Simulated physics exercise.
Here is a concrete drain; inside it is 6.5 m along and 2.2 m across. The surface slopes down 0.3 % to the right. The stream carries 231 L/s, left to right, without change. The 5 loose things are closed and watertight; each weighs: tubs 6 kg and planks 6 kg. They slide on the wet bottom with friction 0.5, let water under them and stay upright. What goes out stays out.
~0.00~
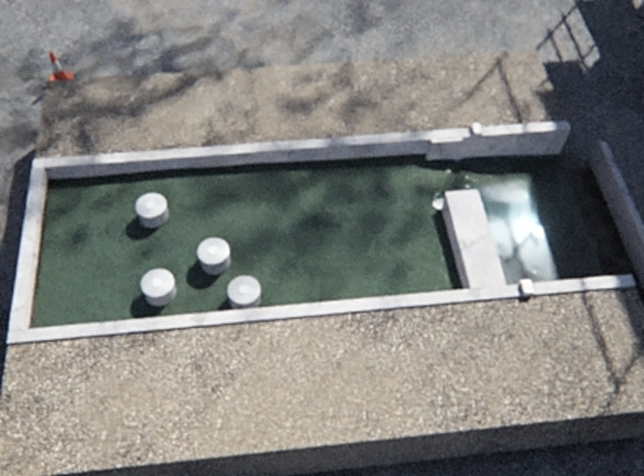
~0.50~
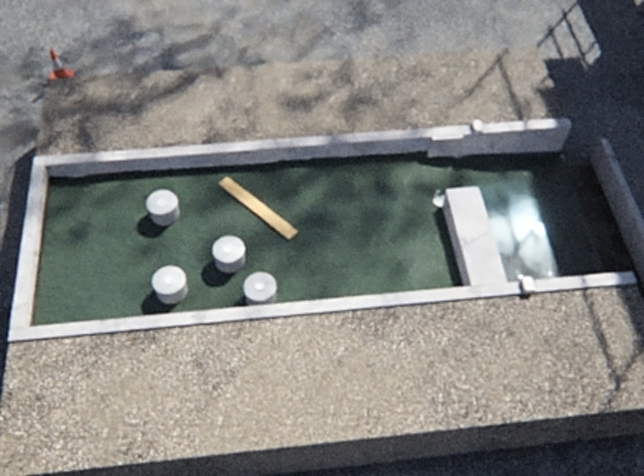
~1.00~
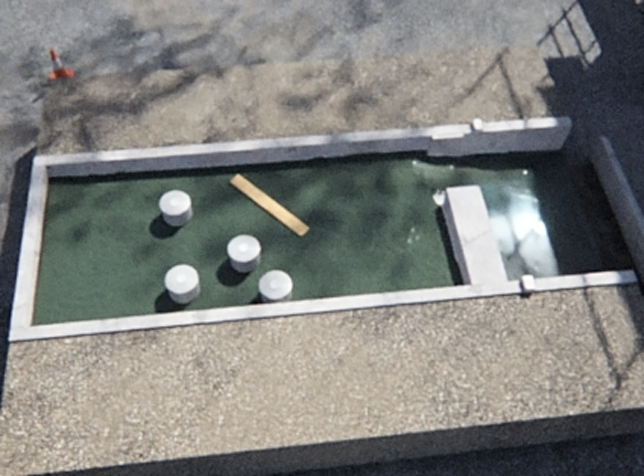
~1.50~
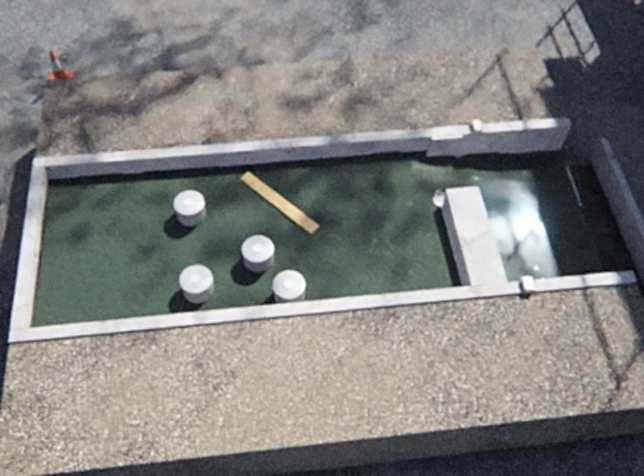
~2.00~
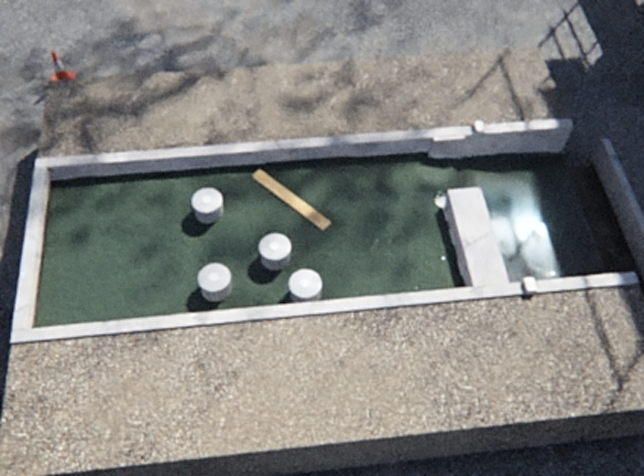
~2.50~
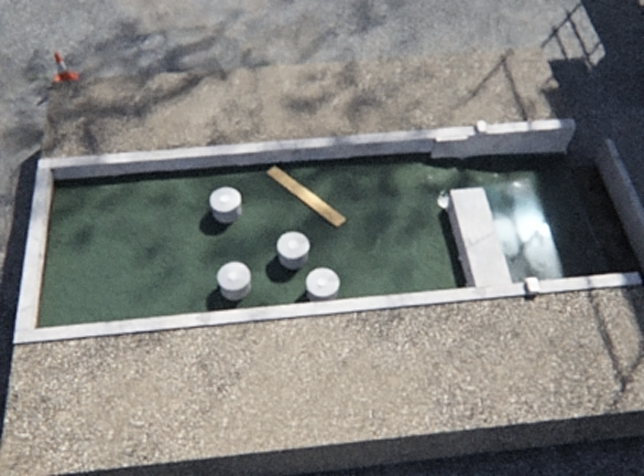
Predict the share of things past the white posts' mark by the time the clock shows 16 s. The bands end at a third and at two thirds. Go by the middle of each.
That comes to two thirds or above.
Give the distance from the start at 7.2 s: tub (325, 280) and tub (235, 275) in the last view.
In that order: 200 cm, 200 cm.
After 3.5 s 0 of 5 are over the mark; 5 afloat.
After 7.2 s 1 of 5 are over the mark; 5 afloat.
After 12.0 s 4 of 5 are over the mark; 1 afloat.
After 16.0 s 5 of 5 are over the mark; 0 afloat.
